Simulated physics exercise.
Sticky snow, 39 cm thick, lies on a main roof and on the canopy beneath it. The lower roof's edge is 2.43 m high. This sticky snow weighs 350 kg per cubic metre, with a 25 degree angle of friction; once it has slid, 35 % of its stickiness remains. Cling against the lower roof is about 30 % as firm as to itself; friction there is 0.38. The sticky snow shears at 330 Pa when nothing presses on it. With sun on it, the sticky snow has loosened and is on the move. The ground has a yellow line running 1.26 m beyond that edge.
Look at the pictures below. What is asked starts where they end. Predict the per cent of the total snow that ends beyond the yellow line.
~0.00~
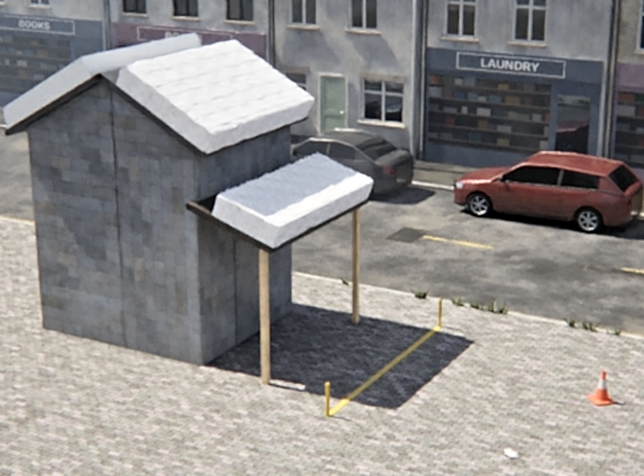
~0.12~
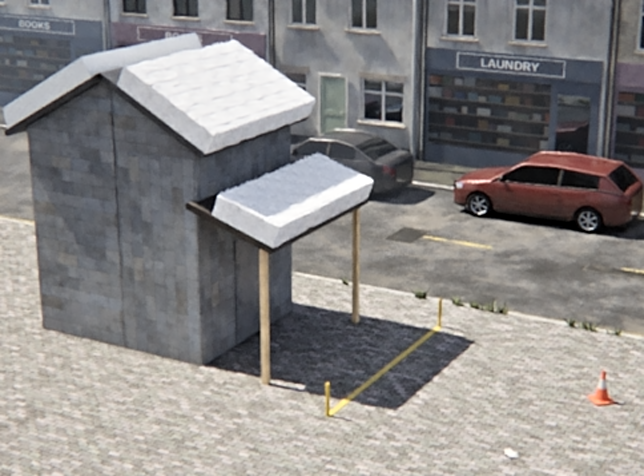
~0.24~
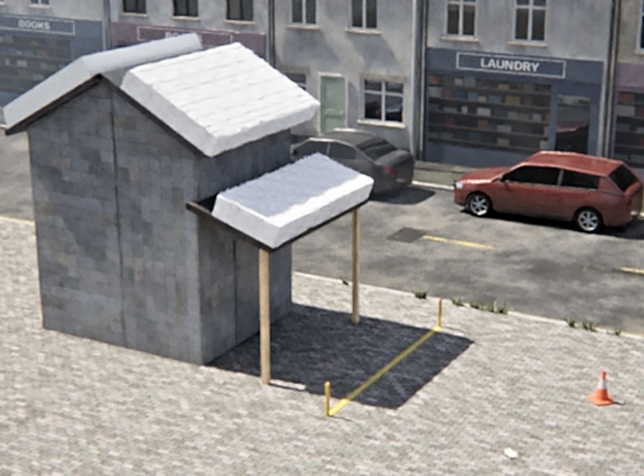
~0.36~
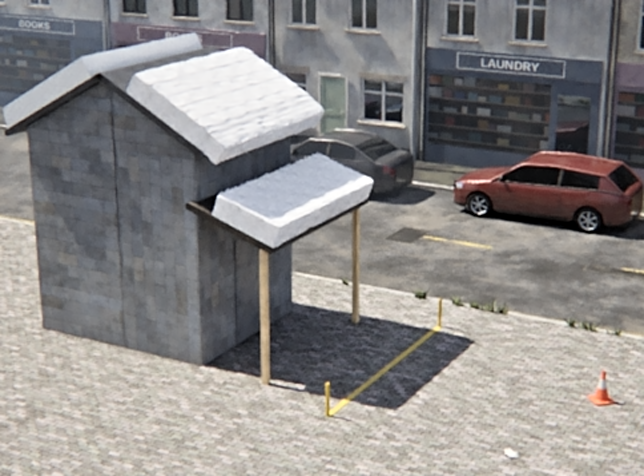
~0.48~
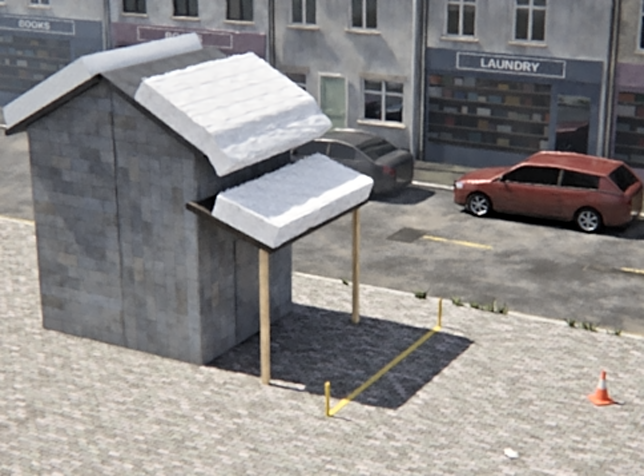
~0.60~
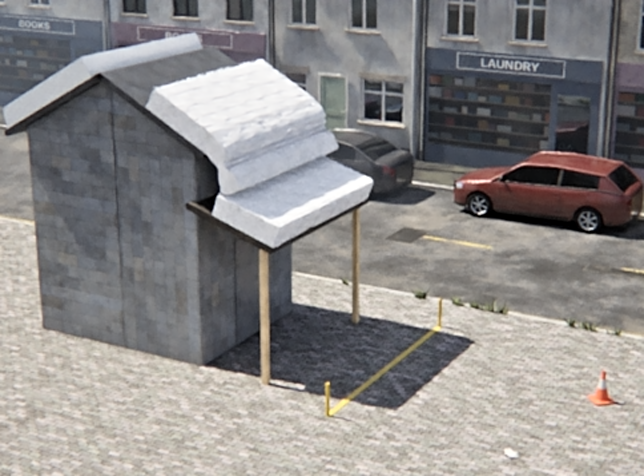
55 per cent.
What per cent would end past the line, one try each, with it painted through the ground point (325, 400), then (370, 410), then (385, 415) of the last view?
Roughly 60 %, then 45 %, then 35 %.
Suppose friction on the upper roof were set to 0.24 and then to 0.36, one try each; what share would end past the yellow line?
First try 50 per cent, second try 50 per cent.
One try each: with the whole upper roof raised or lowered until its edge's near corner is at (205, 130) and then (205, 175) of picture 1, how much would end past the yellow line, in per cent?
First try 50 %, second try 55 %.
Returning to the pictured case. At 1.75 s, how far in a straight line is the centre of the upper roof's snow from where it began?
5.0 m.
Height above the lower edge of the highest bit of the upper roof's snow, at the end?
Looks like around 0.7 m above that edge.
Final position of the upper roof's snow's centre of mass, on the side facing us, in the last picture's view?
At about (419, 396).
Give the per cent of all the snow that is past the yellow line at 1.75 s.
I'd say near 50 in a hundred.
After 1.13 s, none is below the lower edge and 0 % is past the line.
After 1.75 s, 72 % is below the lower edge and 49 % is past the line.
After 2.38 s, 75 % is below the lower edge and 55 % is past the line.
After 3.00 s, 75 % is below the lower edge and 55 % is past the line.
After 3.40 s, at the end, 75 % is below the lower edge and 55 % is past the line.
